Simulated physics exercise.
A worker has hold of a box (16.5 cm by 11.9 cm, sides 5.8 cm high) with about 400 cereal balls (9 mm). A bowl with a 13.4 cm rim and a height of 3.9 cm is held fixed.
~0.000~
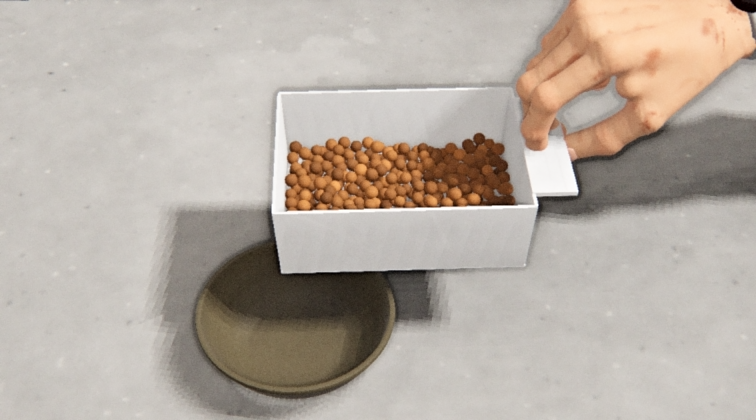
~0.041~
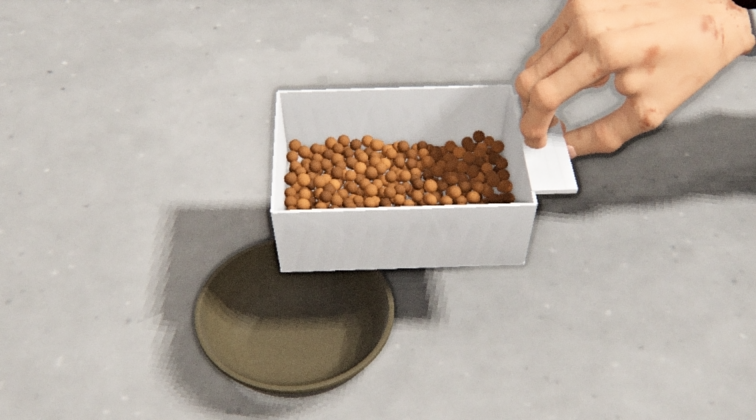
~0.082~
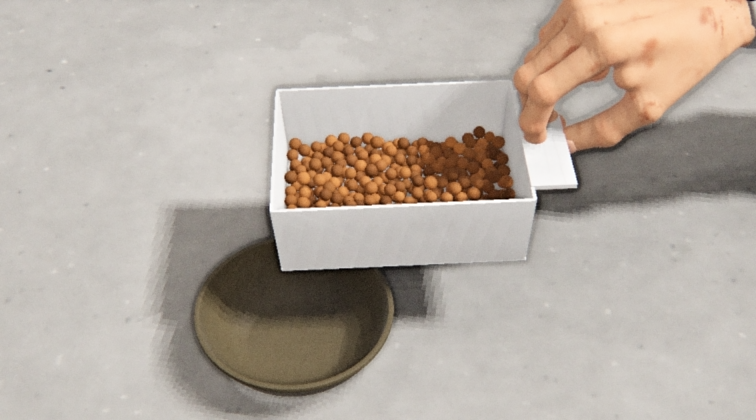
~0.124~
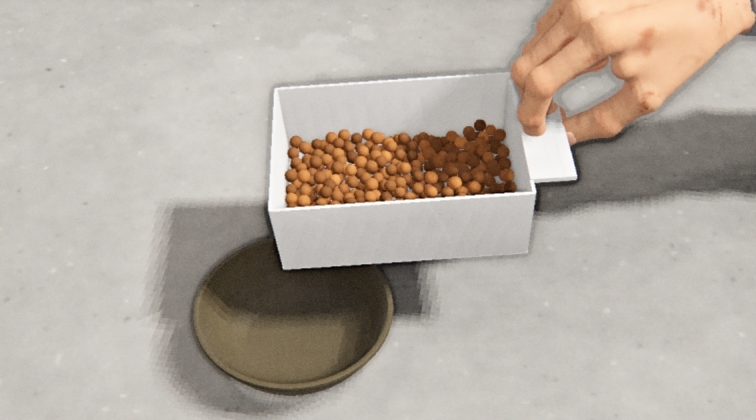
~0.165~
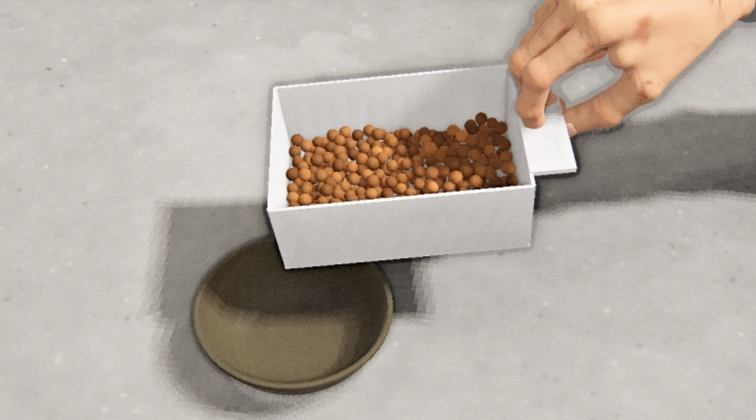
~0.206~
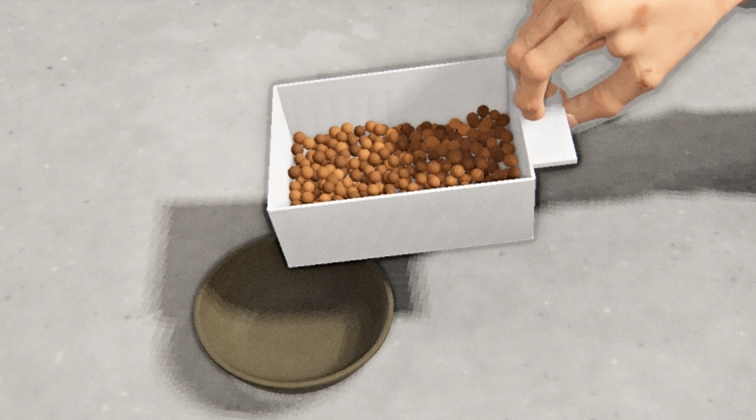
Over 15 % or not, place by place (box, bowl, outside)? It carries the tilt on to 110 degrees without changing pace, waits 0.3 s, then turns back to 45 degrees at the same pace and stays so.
Box: Not over; bowl: Over; outside: Over.
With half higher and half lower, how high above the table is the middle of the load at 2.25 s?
Height: Roughly 4 cm.
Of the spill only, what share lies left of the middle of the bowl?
Close to 100 in a hundred.
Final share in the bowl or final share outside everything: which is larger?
The larger share ends up outside everything.
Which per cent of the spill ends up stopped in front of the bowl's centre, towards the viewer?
Share: Around 20 %.
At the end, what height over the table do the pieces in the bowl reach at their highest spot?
I'd put it near 4.0 cm.
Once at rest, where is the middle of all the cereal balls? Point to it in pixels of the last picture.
It's about (220, 314) in the last view.
After 1.32 s, tilt 68 degrees; box 100 %; middle of all pieces near (340, 116).
Then, at 2.25 s, tilt 110 degrees; box 35 %, bowl 20 %, outside 35 %, in the air 15 %; middle of all pieces near (221, 245).
Then, at 3.10 s, tilt 78 degrees; box 5 %, bowl 40 %, outside 60 %; middle of all pieces near (203, 301).
After 3.92 s, tilt 45 degrees; box 5 %, bowl 40 %, outside 60 %; middle of all pieces near (203, 301).
In the end, at 4.2 s, box 5 %, bowl 40 %, outside 60 %.
